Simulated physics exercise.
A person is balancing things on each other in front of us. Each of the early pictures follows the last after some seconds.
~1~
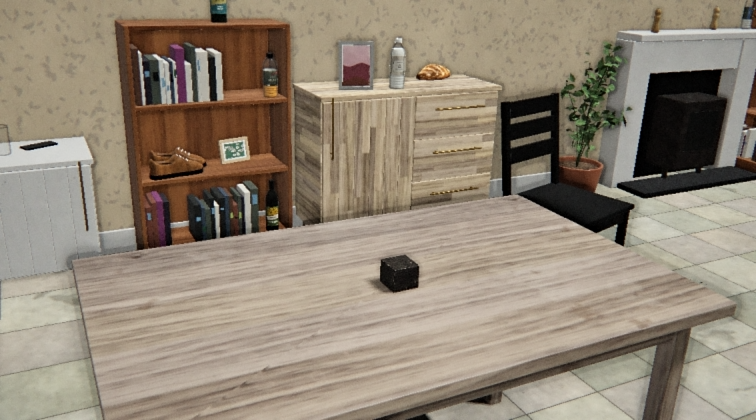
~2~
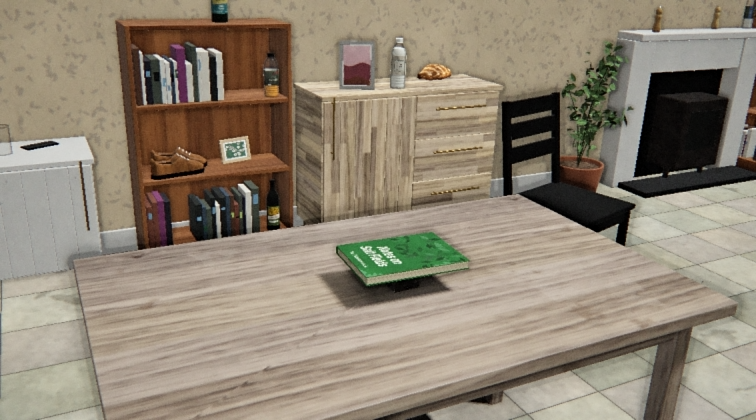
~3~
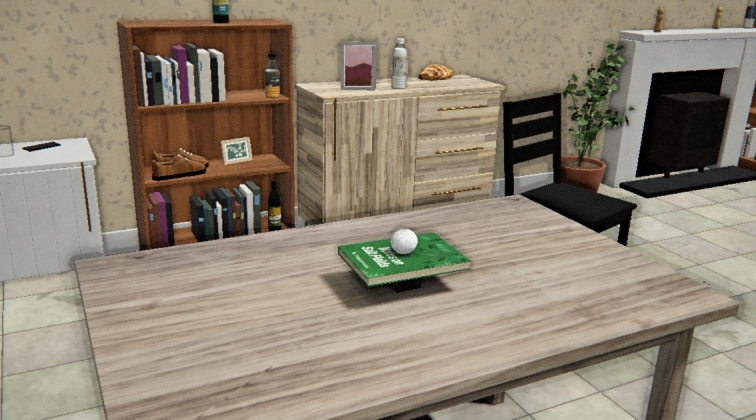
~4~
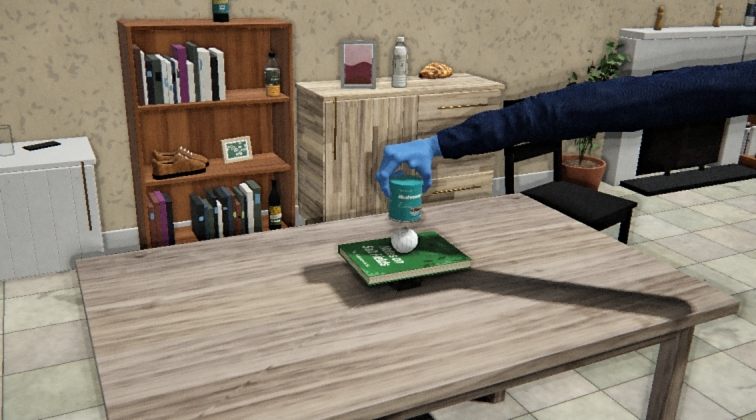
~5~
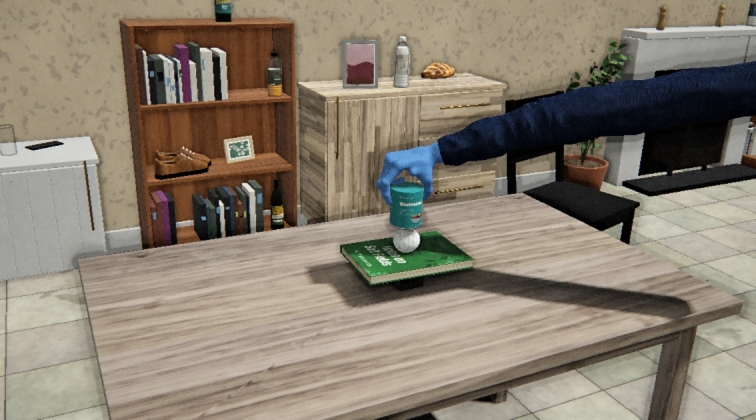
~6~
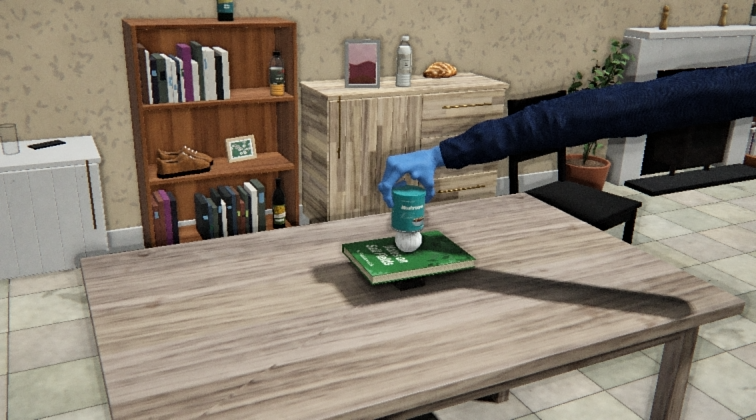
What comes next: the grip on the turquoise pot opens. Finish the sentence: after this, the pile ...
After this, the pile topples.
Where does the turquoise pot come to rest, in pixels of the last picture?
Near (291, 287).
Then, 0.60 s past the last view, turquoise pot now fallen.
Then, 0.80 s past the last view, things are still on the move.
Finally, fallen, turquoise pot; the other 3 still in place. Final places as the last picture's camera would see them, turquoise pot near (291, 287). The pile gives way.
